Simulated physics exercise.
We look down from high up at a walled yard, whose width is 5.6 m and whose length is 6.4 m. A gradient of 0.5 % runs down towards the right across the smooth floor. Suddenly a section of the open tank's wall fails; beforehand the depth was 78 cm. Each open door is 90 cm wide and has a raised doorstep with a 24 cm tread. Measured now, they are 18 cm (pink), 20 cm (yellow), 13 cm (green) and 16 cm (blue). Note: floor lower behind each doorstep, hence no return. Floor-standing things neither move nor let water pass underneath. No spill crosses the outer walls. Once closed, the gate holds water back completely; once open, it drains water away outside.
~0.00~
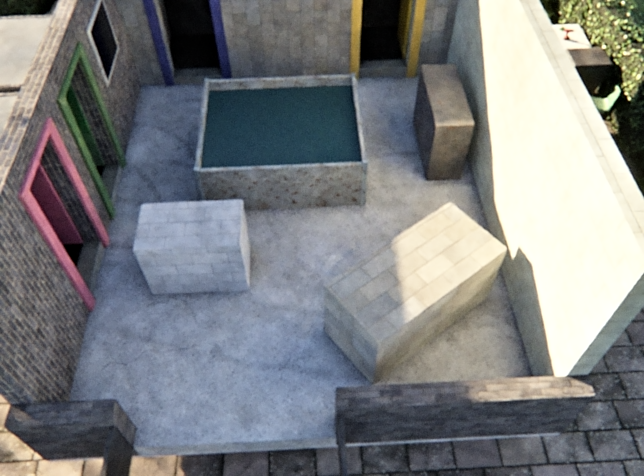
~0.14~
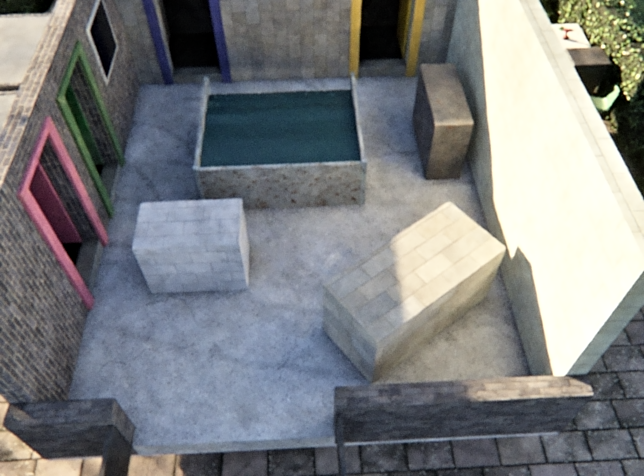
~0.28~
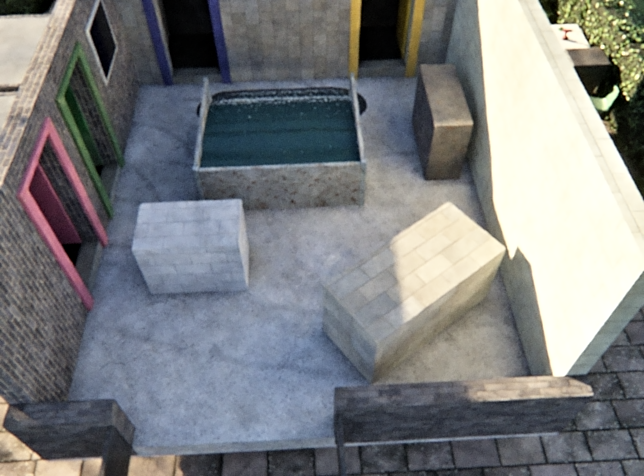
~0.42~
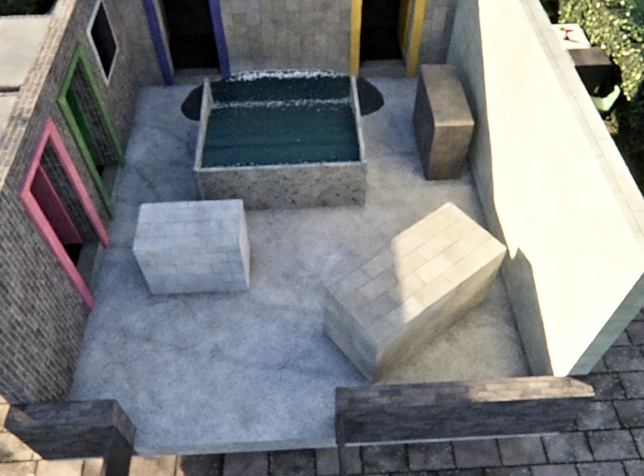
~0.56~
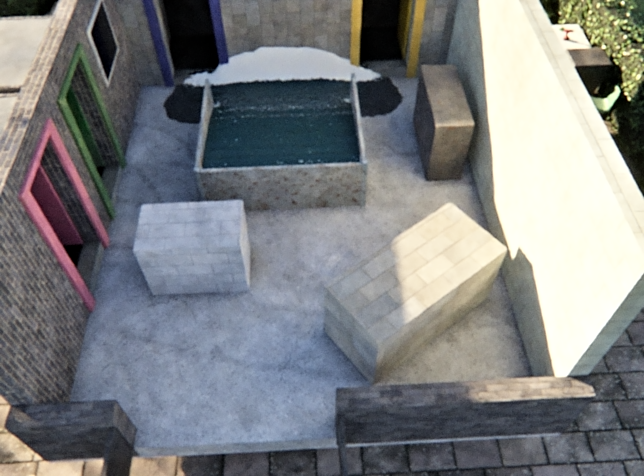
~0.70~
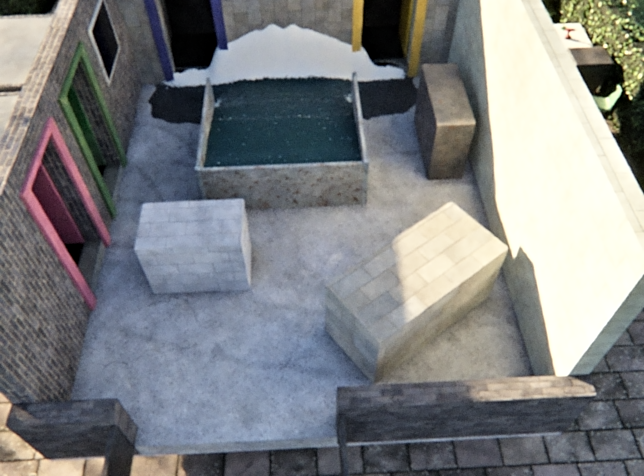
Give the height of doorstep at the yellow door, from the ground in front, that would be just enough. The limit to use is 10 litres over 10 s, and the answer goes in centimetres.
Close to 29 cm.
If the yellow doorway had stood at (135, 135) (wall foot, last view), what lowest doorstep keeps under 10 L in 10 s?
It needs about 23 cm.
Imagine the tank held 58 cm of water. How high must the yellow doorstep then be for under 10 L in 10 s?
21 cm.
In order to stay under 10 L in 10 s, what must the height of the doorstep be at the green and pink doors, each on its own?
About 5.5 cm at green and about 10.5 cm at pink.
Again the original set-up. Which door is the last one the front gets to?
It is the pink one.
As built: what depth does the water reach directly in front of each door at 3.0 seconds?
Pink door 5 cm, yellow door 26 cm, green door 10 cm, blue door 26 cm.
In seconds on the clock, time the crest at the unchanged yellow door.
It peaks at about 3.2 s.
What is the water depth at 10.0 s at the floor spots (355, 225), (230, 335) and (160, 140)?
Roughly 11, 10 and 6 centimetres.
After 1.4 s water covers 20 % of the floor, deepest (58 cm) near (281, 83); 28 cm at the yellow door, 5 litres in over its 20 cm doorstep.
After 3.0 s water covers 60 % of the floor, deepest (40 cm) near (448, 83); 26 cm at the yellow door, 27 litres in over its 20 cm doorstep.
After 10.0 s water covers 100 % of the floor, deepest (16 cm) near (216, 291); 10 cm at the yellow door, 56 litres in over its 20 cm doorstep.
At the yellow door as built, the water arrived by 0.6 s and peaked near 29 cm at 3.2 s.
With a doorstep of 25.5 cm, 22 litres would have come in within the 10 s; with 34.5 cm, 2 litres. So under 10 litres takes about 29 cm.
